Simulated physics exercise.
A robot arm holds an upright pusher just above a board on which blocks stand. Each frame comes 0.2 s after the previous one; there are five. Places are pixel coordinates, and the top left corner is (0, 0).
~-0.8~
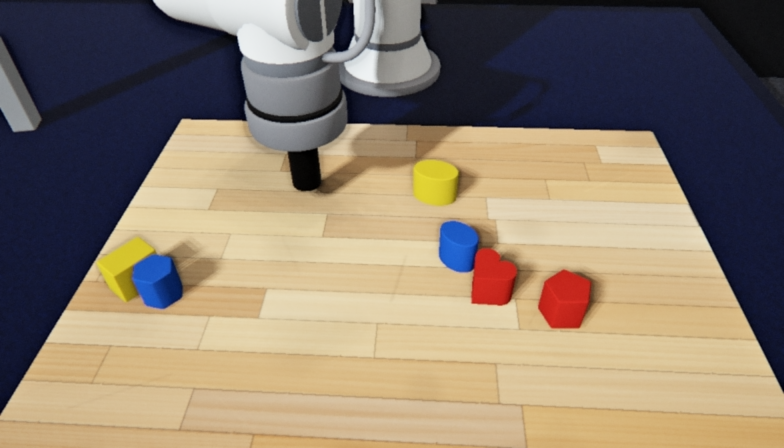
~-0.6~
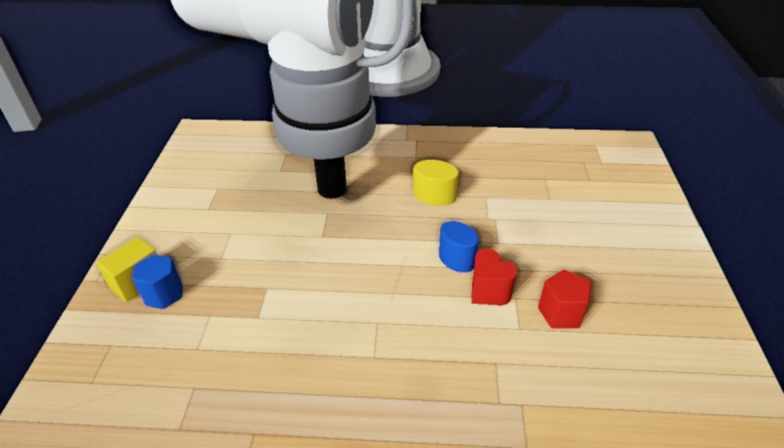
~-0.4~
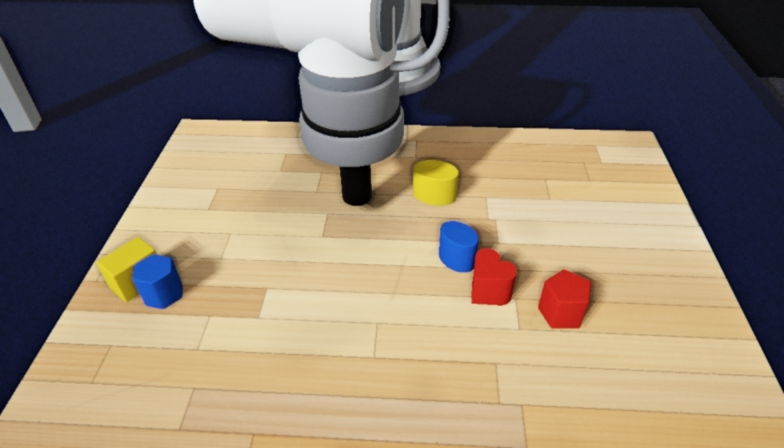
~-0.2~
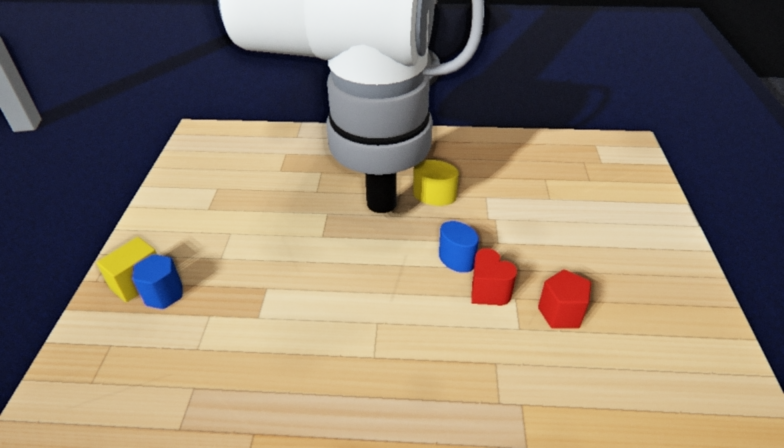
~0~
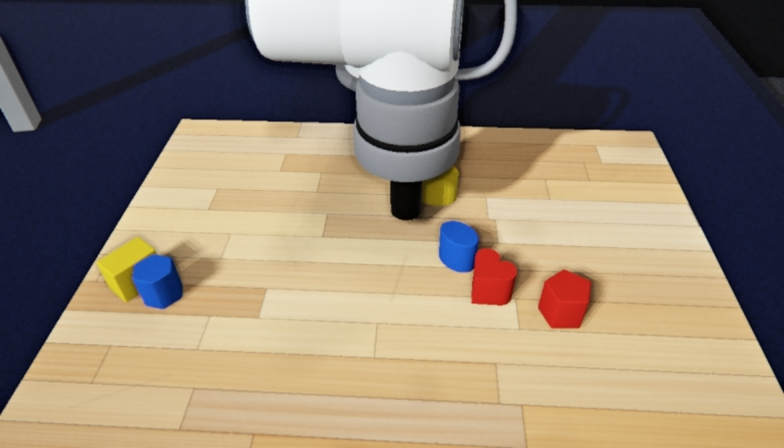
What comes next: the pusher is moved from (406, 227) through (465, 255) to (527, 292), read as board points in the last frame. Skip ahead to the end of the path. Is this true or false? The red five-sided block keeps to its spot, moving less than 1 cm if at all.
The claim does not hold.
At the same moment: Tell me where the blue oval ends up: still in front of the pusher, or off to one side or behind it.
The blue oval is leading.
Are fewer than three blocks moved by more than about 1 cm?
Answer: No.
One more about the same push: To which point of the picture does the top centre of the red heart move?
My prediction: (531, 299).
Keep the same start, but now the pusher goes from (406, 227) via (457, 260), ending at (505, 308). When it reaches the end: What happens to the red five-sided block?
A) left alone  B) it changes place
I'll go with B - it changes place.
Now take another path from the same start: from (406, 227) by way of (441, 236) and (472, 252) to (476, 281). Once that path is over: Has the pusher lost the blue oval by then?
Final answer: No.
On the path given first. One third of the way, pusher at (447, 229); blue oval at (472, 240); red heart at (497, 269).
Two thirds of the way, pusher at (489, 250); blue oval at (522, 260); red heart at (523, 288), turned 85° clockwise.
At the end, pusher at (531, 276); yellow oval still; blue oval at (565, 290); red heart at (531, 299), turned 135° clockwise; red five-sided block at (610, 309), turned 35° anticlockwise.
